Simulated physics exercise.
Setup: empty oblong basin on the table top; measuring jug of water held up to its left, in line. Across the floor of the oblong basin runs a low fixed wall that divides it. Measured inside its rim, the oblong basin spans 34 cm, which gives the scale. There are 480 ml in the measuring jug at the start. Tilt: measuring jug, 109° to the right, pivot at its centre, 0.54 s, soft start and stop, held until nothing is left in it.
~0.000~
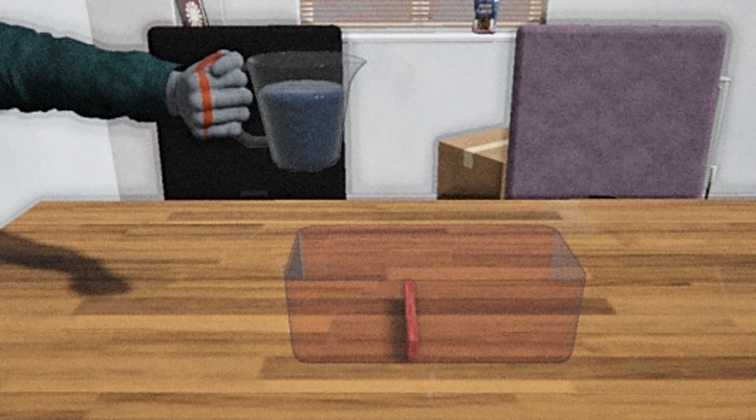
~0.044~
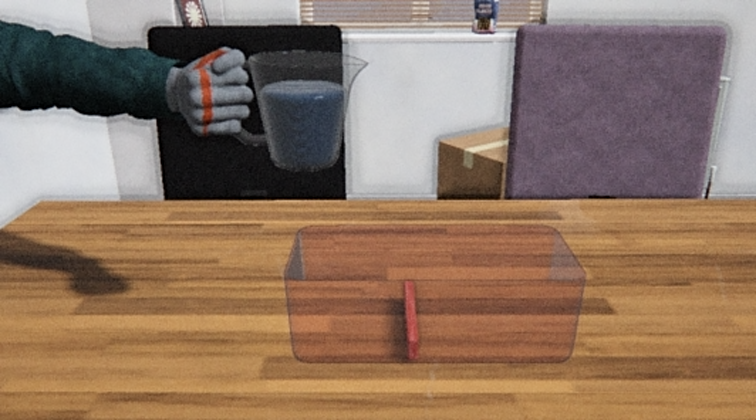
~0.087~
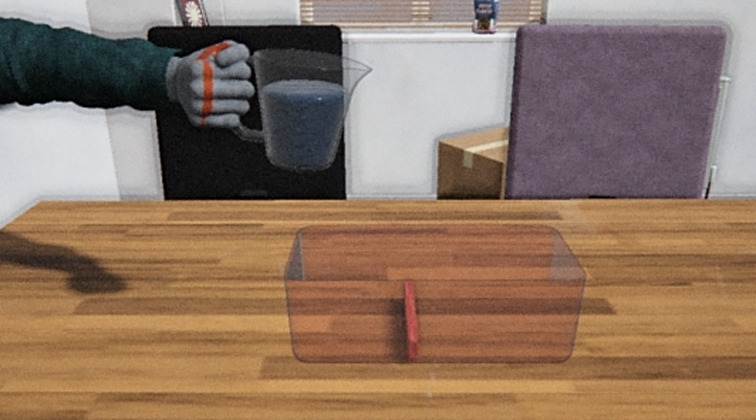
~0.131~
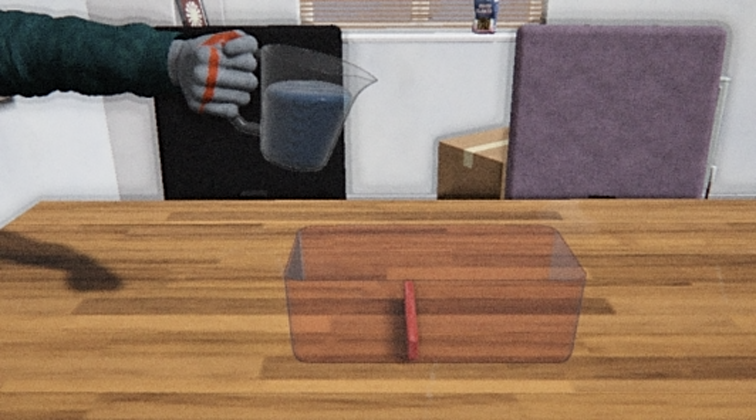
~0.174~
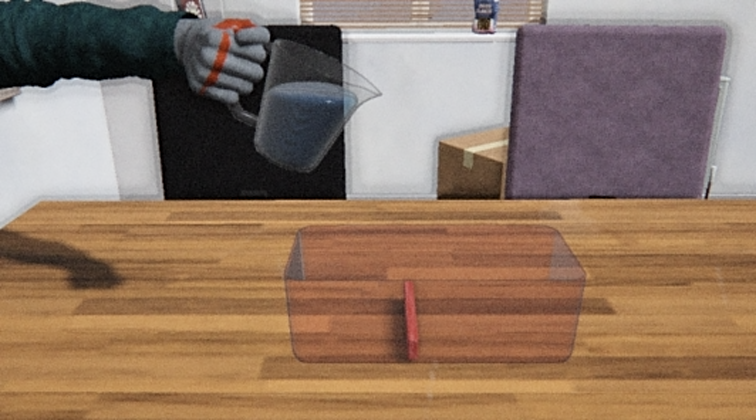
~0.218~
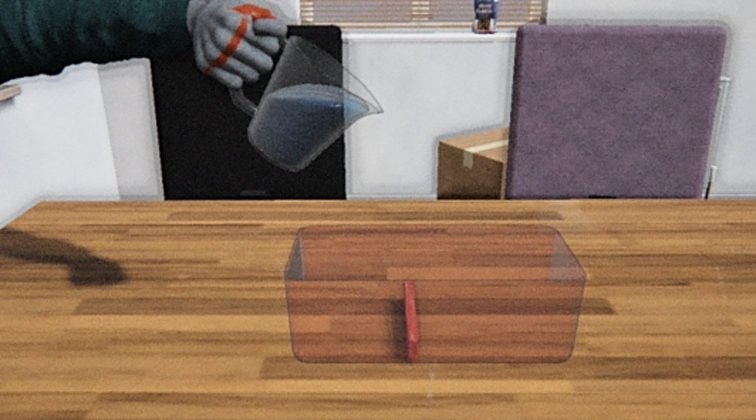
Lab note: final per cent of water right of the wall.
Approx. 56 %.
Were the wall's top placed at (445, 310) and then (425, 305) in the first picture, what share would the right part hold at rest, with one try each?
Try 1: 10 %; try 2: 15 %.
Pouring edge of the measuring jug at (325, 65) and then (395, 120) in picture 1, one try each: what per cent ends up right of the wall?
Respectively 15 and 80 %.
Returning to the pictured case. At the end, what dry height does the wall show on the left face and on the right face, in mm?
About 18 mm left, about 18 mm right.
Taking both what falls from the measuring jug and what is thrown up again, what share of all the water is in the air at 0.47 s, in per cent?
Estimate: About 38 % of all of it.
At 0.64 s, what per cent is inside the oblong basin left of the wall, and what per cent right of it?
I'd put the left at some 36 and the right at some 42.
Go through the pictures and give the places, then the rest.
It leans 0°; its right rim is at (367, 60); the water meets the walls at (260, 87) and (347, 87); the oblong basin's rim runs from (292, 252) to (570, 252); the wall's top is at (411, 309), in the first picture.
It leans 2°; its right rim is at (369, 62); the water meets the walls at (261, 87) and (347, 88), in the second picture.
It leans 7°; its right rim is at (373, 69); the water meets the walls at (263, 86) and (349, 89), in the third picture.
It leans 15°; its right rim is at (378, 79); the water meets the walls at (267, 87) and (354, 92), in the fourth picture.
It leans 26°; its right rim is at (383, 94); the water meets the walls at (268, 92) and (360, 95), in the fifth picture.
It leans 38°; its right rim is at (385, 111); the water meets the walls at (262, 102) and (367, 100), in the sixth picture.
By 0.47 s the tilt is 104° and 46 per cent is still to pour, 3 is left of the wall and 14 right of it.
By 0.64 s the tilt is 109° and 5 per cent is still to pour, 36 is left of the wall and 43 right of it.
By 0.83 s the tilt is 109° and 0 per cent is still to pour, 41 is left of the wall and 54 right of it.
By 1.04 s the tilt is 109° and 0 per cent is still to pour, 41 is left of the wall and 56 right of it.
At rest 41 per cent lies left of the wall, 56 right of it and 3 outside.
